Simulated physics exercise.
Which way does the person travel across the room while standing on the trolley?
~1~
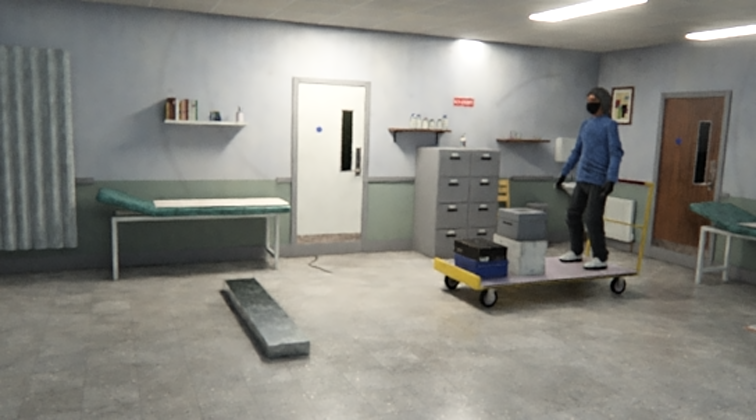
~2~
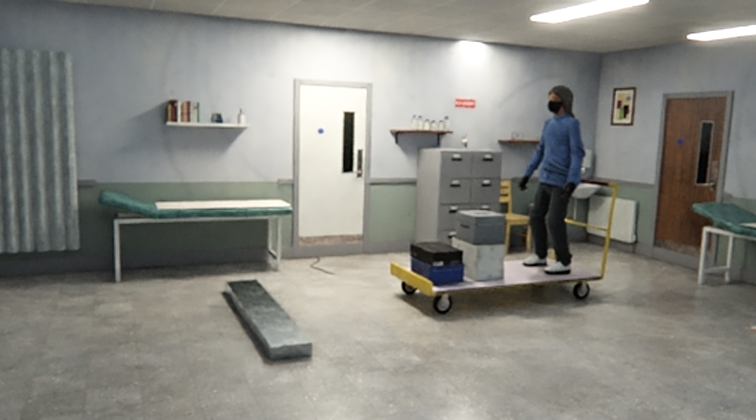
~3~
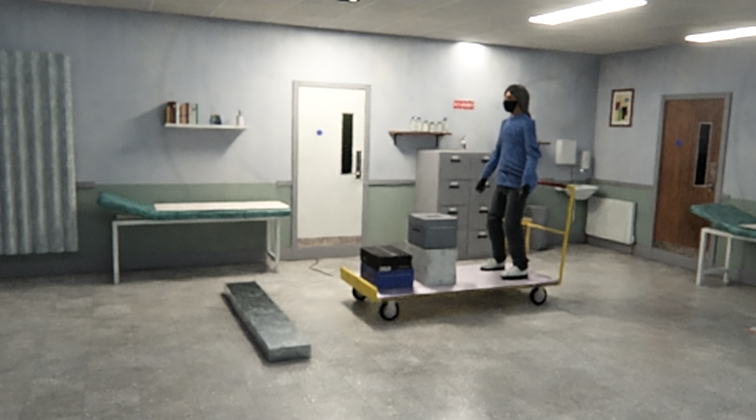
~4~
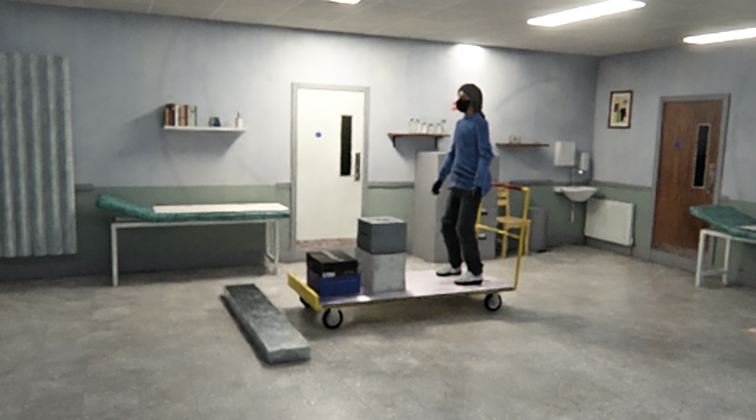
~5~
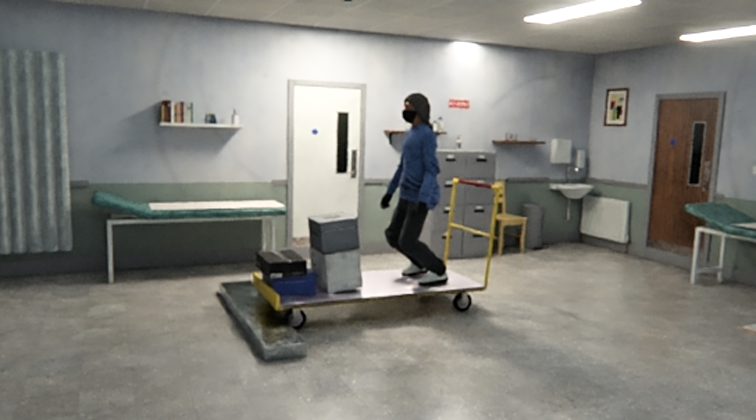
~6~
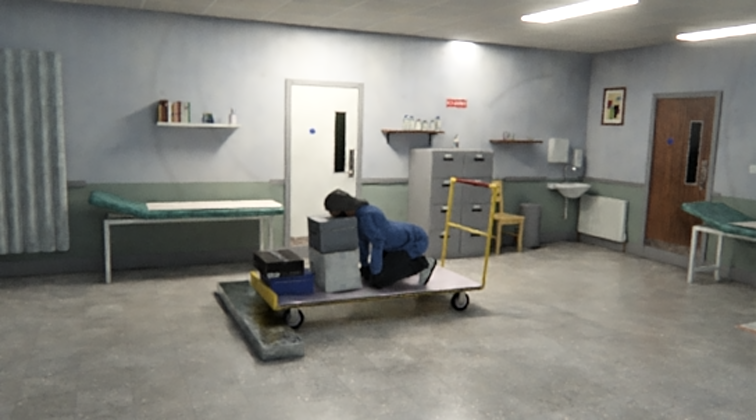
The person travels to the left, riding on the trolley toward the low grey kerb.
